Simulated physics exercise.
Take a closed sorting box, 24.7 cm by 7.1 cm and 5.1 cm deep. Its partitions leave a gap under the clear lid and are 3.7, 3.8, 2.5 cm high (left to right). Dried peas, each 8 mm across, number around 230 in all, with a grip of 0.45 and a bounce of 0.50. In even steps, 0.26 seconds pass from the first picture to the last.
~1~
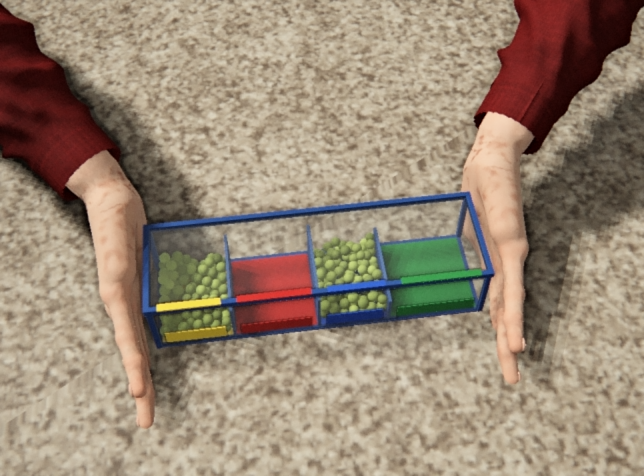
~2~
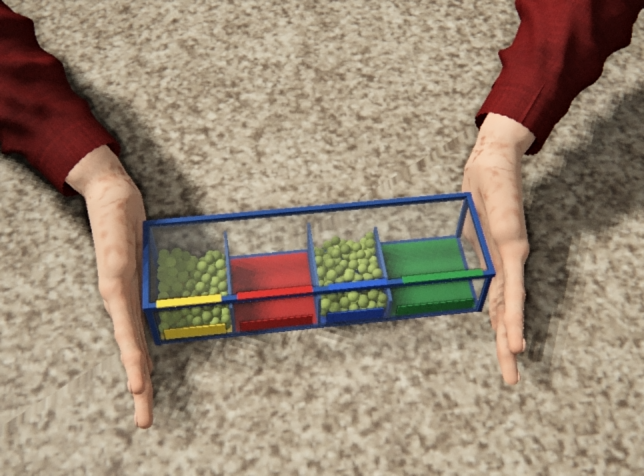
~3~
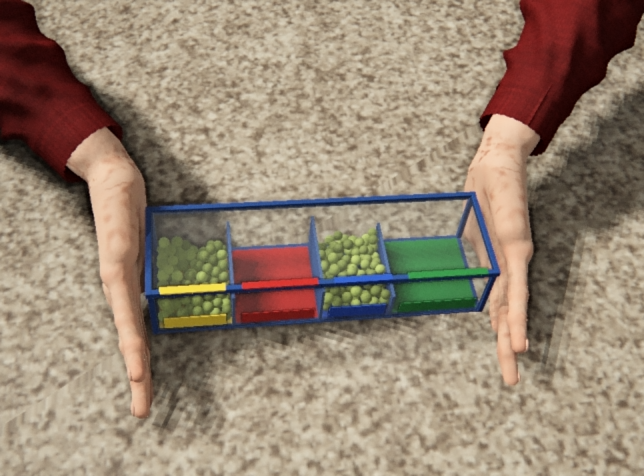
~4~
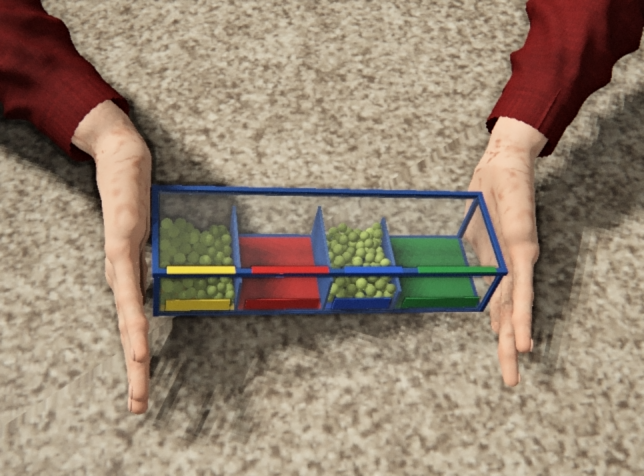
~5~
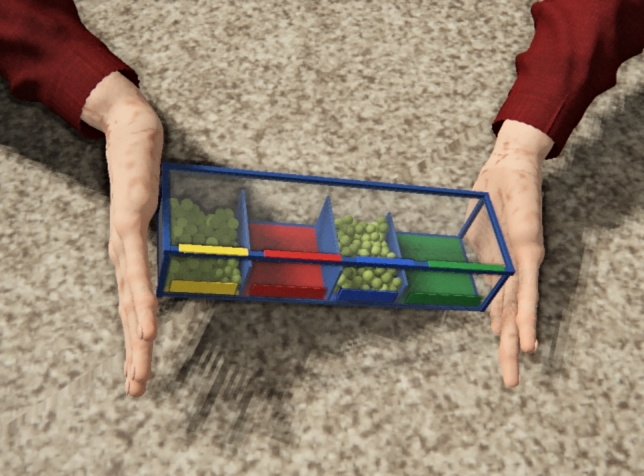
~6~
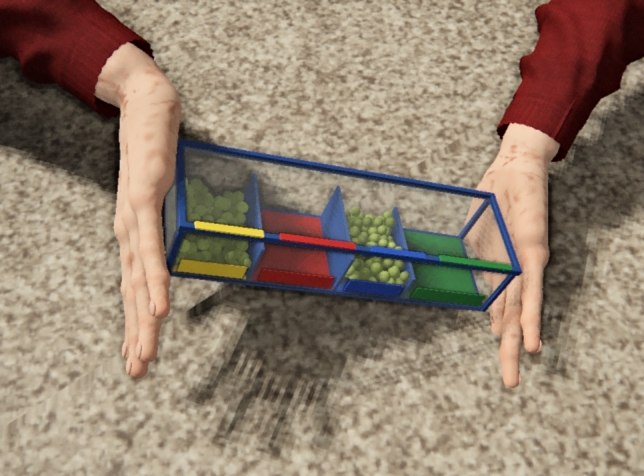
Two hands in dark red sleeves hold a clear, blue-edged box by its ends above a speckled beige surface, seen from above at a slant. Inside, low partitions separate four sections marked yellow, red, blue and green from left to right, with green peas in the yellow and blue ones. The left hand steadily raises its end, tilting the box moderately down toward the right, while the peas stay in their sections and the view stays still.
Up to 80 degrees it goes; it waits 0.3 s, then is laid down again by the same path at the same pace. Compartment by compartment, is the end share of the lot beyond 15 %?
As I see it, red compartment: Misses the mark. Blue compartment: Passes the mark. Green compartment: Passes the mark. Yellow compartment: Passes the mark.
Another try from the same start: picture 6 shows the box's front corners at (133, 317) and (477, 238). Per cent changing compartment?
That gives some 5 per cent.
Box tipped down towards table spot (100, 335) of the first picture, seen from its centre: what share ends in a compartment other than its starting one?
Estimate: Near 10 per cent.
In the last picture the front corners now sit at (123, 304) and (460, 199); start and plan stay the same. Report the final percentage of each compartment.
Red = 5 %, blue = 45 %, green = 0 %, yellow = 55 %.
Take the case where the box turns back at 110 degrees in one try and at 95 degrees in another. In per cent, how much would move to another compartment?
Some 65 and some 55 per cent, respectively.
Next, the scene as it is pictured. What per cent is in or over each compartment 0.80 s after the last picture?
In per cent: Red 5, blue 30, green 20, yellow 45.
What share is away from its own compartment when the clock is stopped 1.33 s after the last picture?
Close to 35 in a hundred.
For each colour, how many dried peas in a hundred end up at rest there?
Per cent by compartment - red 10, blue 25, green 25, yellow 40.
Then, 0.80 s after the last picture, tilt 80 degrees; red 5 %, blue 30 %, green 20 %, yellow 45 %.
Then, 1.33 s after the last picture, tilt 41 degrees; red 10 %, blue 25 %, green 25 %, yellow 40 %.
Then, 1.93 s after the last picture, tilt 0 degrees; red 10 %, blue 25 %, green 25 %, yellow 40 %.
In the end, red 10 %, blue 25 %, green 25 %, yellow 40 %.
